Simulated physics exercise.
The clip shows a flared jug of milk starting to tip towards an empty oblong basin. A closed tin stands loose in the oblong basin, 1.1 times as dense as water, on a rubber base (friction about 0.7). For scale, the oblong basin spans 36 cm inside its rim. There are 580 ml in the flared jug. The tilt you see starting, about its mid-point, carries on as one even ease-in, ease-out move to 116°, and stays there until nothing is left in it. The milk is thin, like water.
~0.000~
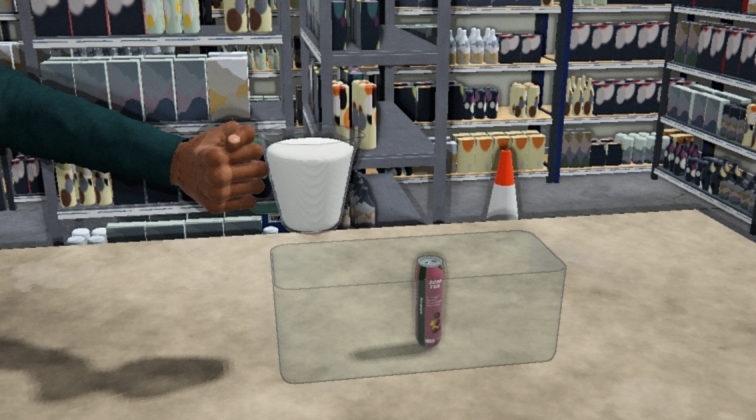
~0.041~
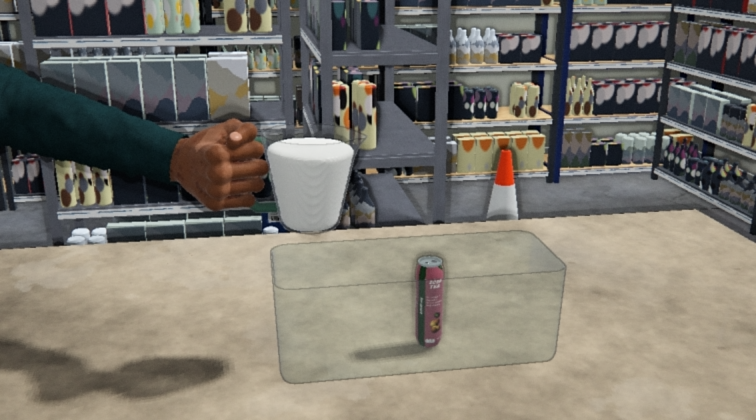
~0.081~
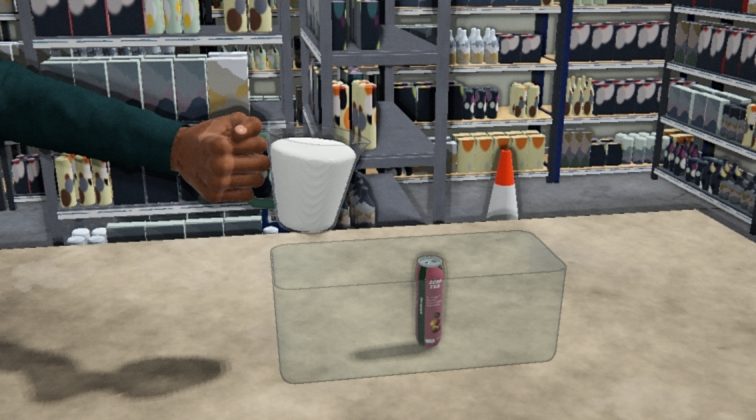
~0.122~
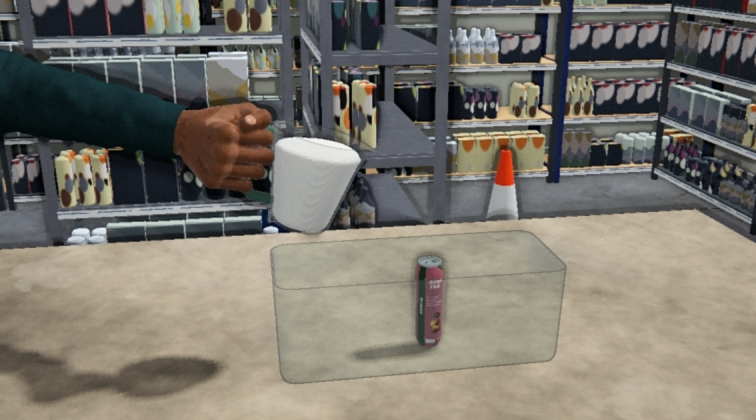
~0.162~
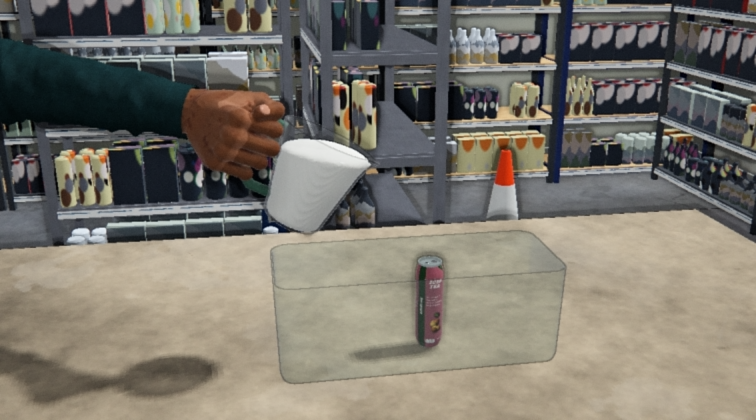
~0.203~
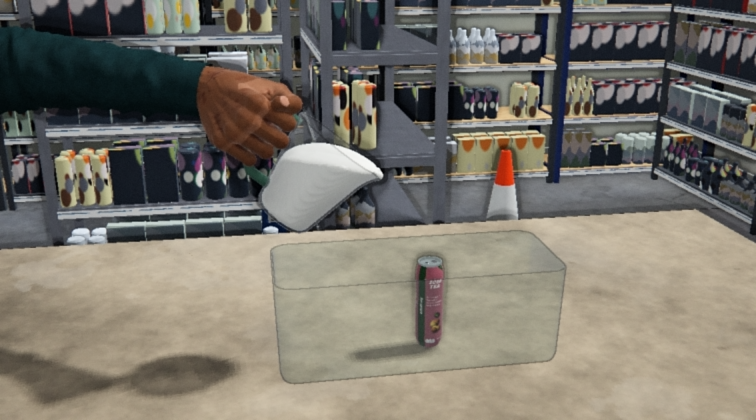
A hand tilting a white jug steadily to the right above a clear oblong basin with a closed tin standing inside.
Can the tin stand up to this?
It topples.
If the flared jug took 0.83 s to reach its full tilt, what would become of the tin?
The tin remains upright.
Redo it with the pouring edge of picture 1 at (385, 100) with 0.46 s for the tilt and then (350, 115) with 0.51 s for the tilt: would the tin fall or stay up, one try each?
First it goes over; then it falls.
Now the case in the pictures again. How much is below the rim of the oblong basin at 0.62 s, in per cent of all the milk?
About 94 per cent.
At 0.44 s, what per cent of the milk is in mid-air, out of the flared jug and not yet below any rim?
Near 18 in a hundred.
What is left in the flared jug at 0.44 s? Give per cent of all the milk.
Some 32 per cent.
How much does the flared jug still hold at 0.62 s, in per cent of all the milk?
Some 1 per cent.
Then, 0.44 s in, the tilt is 111° and 31 per cent is still to pour; the tin stands where it began.
Then, 0.62 s in, the tilt is 116° and 1 per cent is still to pour; the tin leans 10°.
Then, 0.81 s in, the tilt is 116° and 0 per cent is still to pour; the tin leans 31°.
Then, 1.01 s in, the tilt is 116° and 0 per cent is still to pour; the tin lies on its side.
Finally, the tin lies on its side.
